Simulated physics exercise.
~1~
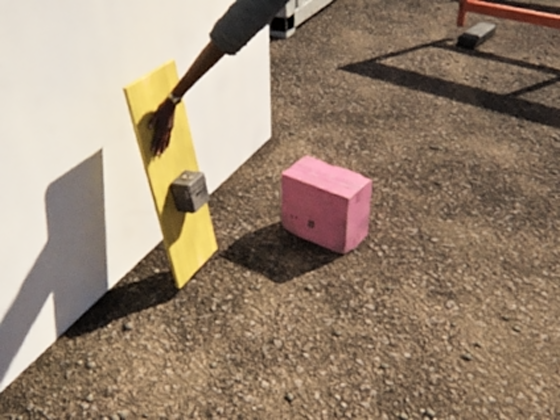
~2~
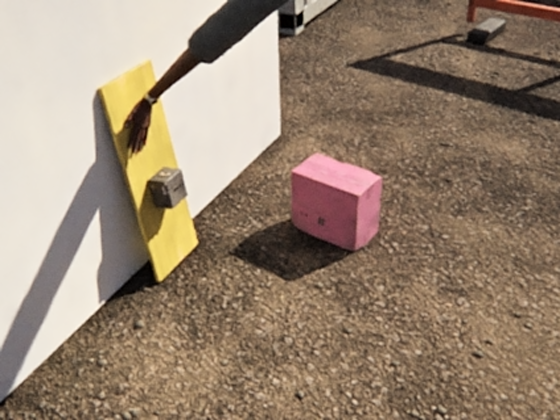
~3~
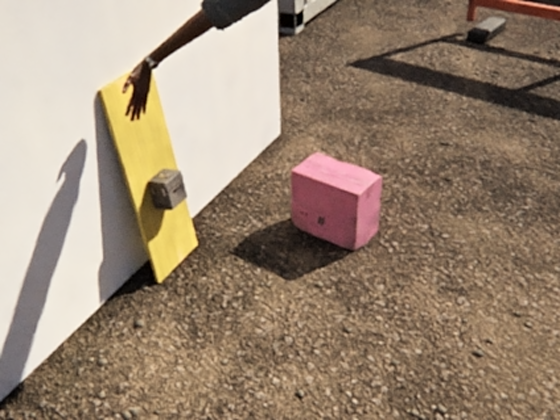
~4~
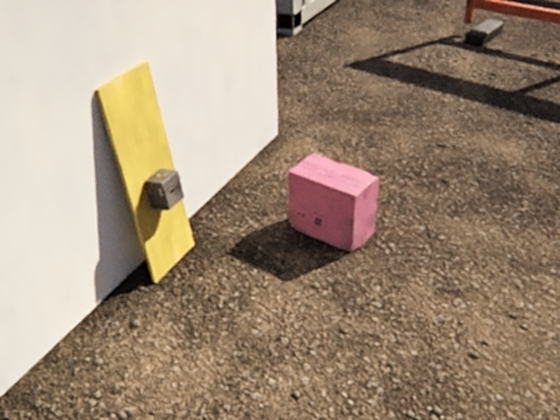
A hand leaning a yellow board with a small grey block against a white wall, then withdrawing, leaving it propped near a pink box.
